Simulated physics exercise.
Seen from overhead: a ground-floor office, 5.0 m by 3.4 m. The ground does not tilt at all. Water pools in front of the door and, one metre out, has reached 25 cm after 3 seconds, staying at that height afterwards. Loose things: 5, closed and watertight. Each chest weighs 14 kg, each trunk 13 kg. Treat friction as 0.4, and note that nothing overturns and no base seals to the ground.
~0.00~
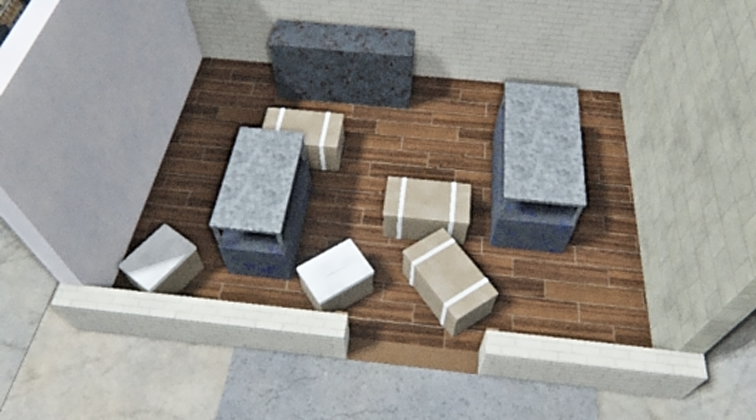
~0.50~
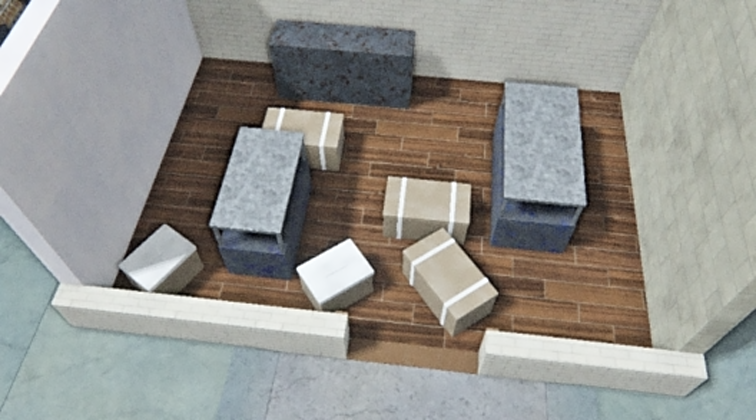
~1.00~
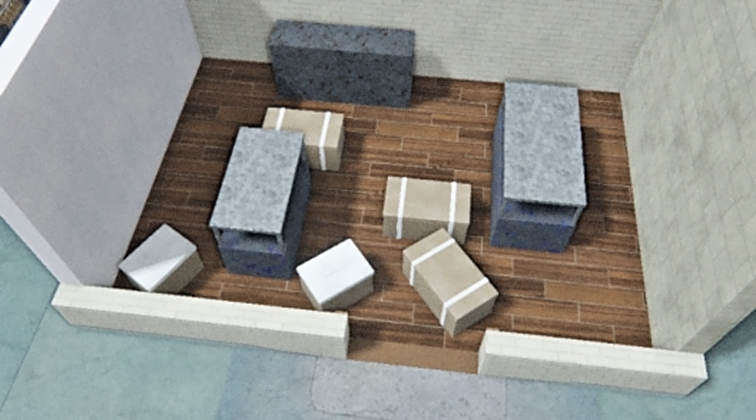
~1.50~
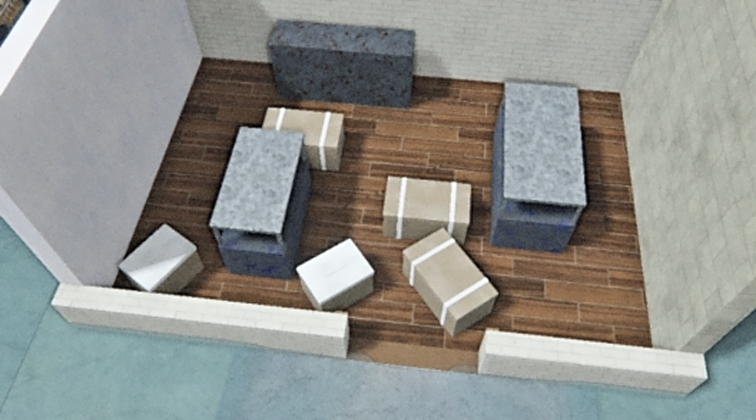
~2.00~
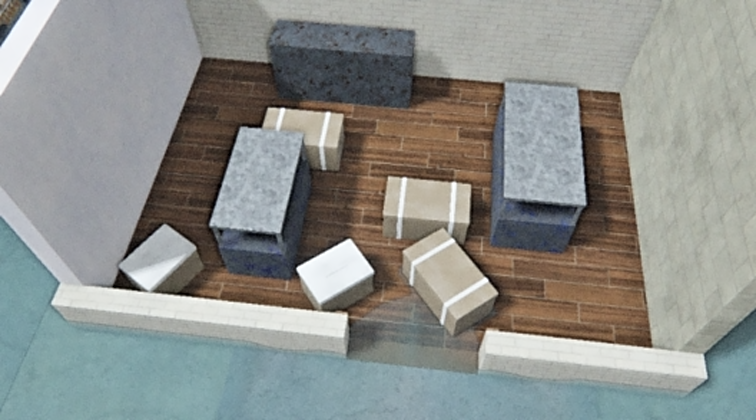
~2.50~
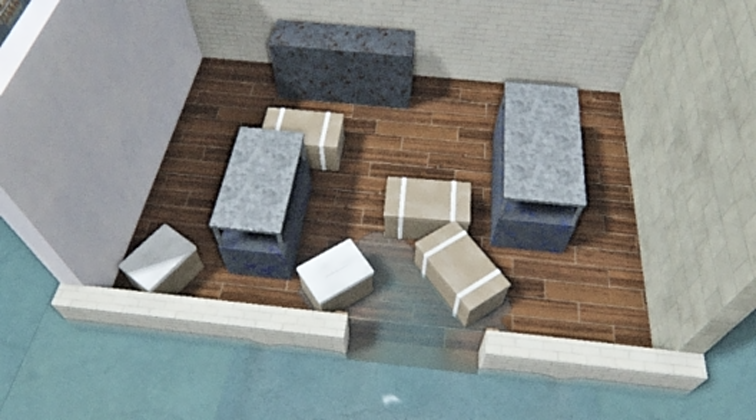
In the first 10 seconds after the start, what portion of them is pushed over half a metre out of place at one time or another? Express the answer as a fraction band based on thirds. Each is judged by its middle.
The band is one third to two thirds.
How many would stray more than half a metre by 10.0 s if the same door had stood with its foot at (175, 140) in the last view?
Then the count would be 5.
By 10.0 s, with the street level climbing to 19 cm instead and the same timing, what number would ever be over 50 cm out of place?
So the tally would be 3.
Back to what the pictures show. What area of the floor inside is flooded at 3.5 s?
That flooded area is roughly 4.5 m2.
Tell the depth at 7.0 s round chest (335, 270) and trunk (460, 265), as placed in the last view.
First about 4 cm, second about 6 cm.
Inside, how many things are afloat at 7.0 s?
Total: 3.
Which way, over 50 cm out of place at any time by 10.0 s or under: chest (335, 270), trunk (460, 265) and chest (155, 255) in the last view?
Order as asked - a smaller shift, a bigger shift, a smaller shift.
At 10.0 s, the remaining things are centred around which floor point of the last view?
Centred roughly on (362, 262).
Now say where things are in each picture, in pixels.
In the first frame, a trunk at (450, 272) rests on the ground; a trunk at (428, 199) rests on the ground; water covers 0.0 m2; 0 of 5 have shifted.
In the second frame, a trunk at (450, 272), on the bottom; a trunk at (428, 199) rests on the ground; 0.0 m2 under water; 0 of 5 have shifted.
In the third frame, a trunk at (450, 272) rests on the ground; a trunk at (428, 199) rests on the ground; water covers 0.0 m2; 0 of 5 have shifted.
In the fourth frame, a trunk at (450, 272) rests on the ground; a trunk at (428, 199), on the bottom; 0.0 m2 under water; 0 of 5 have shifted.
In the fifth frame, a trunk at (450, 272), on the bottom; a trunk at (428, 199), on the bottom; water covers 0.3 m2; 0 of 5 have shifted.
In the sixth frame, a trunk at (462, 263) rests on the ground, 14 cm from its start; a trunk at (428, 199) rests on the ground; water covers 1.0 m2; 1 of 5 have shifted.
After 3.5 s 2 of 5 are over 50 cm from their spots; 0 afloat.
After 4.5 s 2 of 5 are over 50 cm from their spots; 1 afloat.
After 7.0 s 3 of 5 are over 50 cm from their spots; 3 afloat.
After 10.0 s 3 of 5 are over 50 cm from their spots, and 3 have been at some point; 5 afloat.
